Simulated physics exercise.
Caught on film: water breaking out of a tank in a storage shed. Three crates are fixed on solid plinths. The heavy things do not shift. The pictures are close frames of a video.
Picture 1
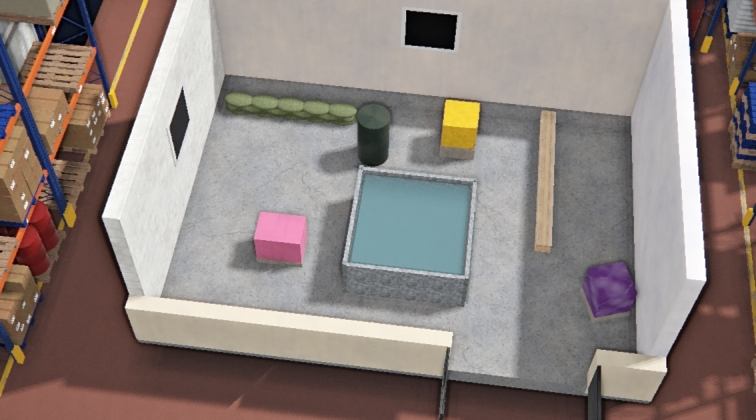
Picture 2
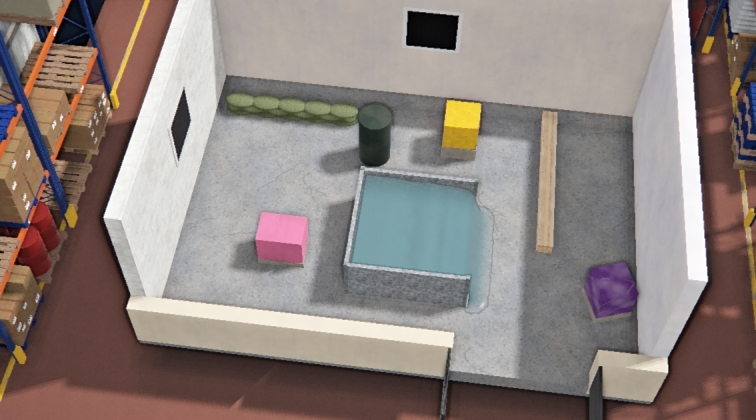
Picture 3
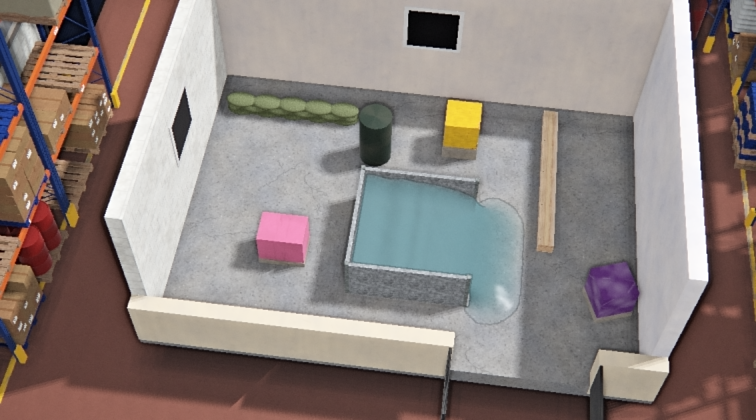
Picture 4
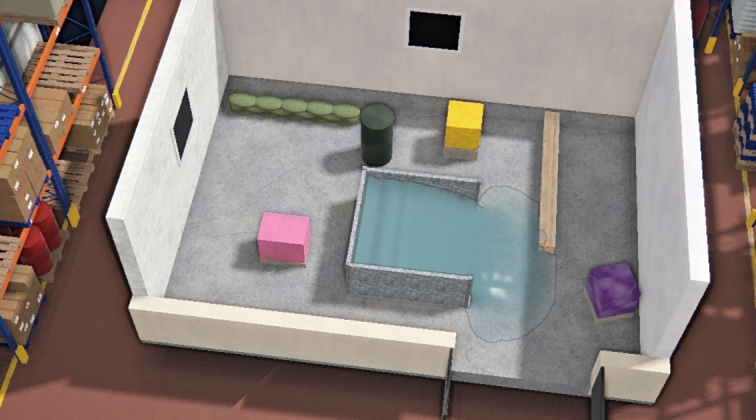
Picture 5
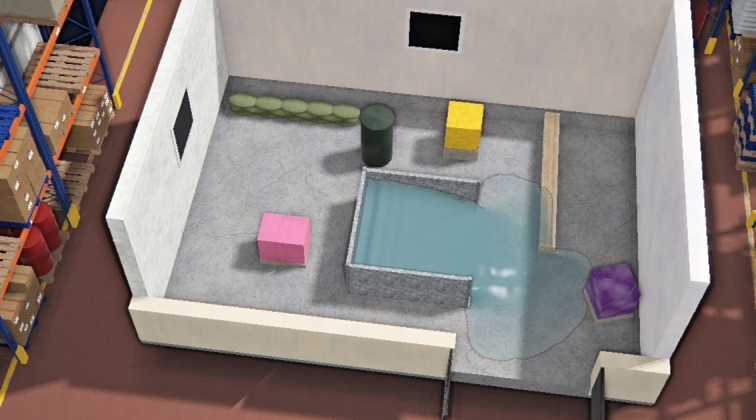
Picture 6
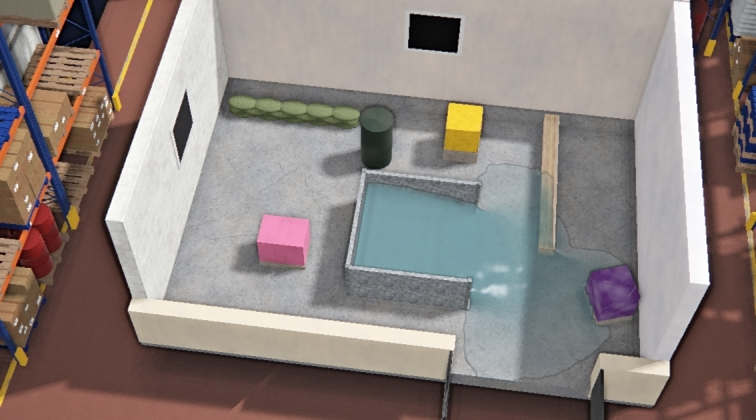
At first a square stone-walled tank of water stands whole and still among scattered blocks in a walled room. Then its right side is open and water pours out across the floor, spreading rightward past the near end of a wooden beam, around the purple block and toward the front opening.
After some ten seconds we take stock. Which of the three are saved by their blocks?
The pink crate escapes dry; the purple crate is wetted; the yellow crate escapes dry.
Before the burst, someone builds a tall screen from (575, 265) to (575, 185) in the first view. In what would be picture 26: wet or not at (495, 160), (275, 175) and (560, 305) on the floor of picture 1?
In that order: Covered, clear, wet.
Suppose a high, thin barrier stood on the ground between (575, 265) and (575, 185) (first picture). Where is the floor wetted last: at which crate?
That is the crate marked pink.
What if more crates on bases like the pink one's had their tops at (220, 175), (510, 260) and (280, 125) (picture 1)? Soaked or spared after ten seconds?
One after the other: Remains dry, takes water, keeps dry.
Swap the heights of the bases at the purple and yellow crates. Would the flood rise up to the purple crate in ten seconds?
My reading: The purple crate is soaked.
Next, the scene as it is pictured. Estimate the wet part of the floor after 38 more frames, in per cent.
About 65 per cent.
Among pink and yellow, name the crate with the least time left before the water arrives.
First comes the yellow one.
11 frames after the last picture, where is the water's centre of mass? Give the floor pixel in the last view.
Around (530, 249).
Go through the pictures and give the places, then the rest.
The tank at (412, 224) is whole and still, in the first frame.
The front is at (469, 310), out from the gap at (468, 246), in the second frame.
The front is at (492, 319), out from the gap at (468, 248), in the third frame.
Water pours out at (469, 250) and has run to (520, 333), in the fourth frame.
The front is at (578, 317), out from the gap at (469, 251), in the fifth frame.
The front is at a hidden place, out from the gap at (469, 253), in the sixth frame.
A moment on, water covers 30 % of the floor; the pink crate not reached, the purple crate water round its plinth, the yellow crate not reached.
Next, water covers 40 % of the floor; the pink crate not reached, the purple crate water round its plinth, the yellow crate water round its plinth.
Then, water covers 50 % of the floor; the pink crate not reached, the purple crate water round its plinth, the yellow crate water round its plinth.
Later, water covers 65 % of the floor; the pink crate not reached, the purple crate water round its plinth, the yellow crate water round its plinth.
In the end, water covers 90 % of the floor; the pink crate stayed above the water, the purple crate was topped, the yellow crate stayed above the water.
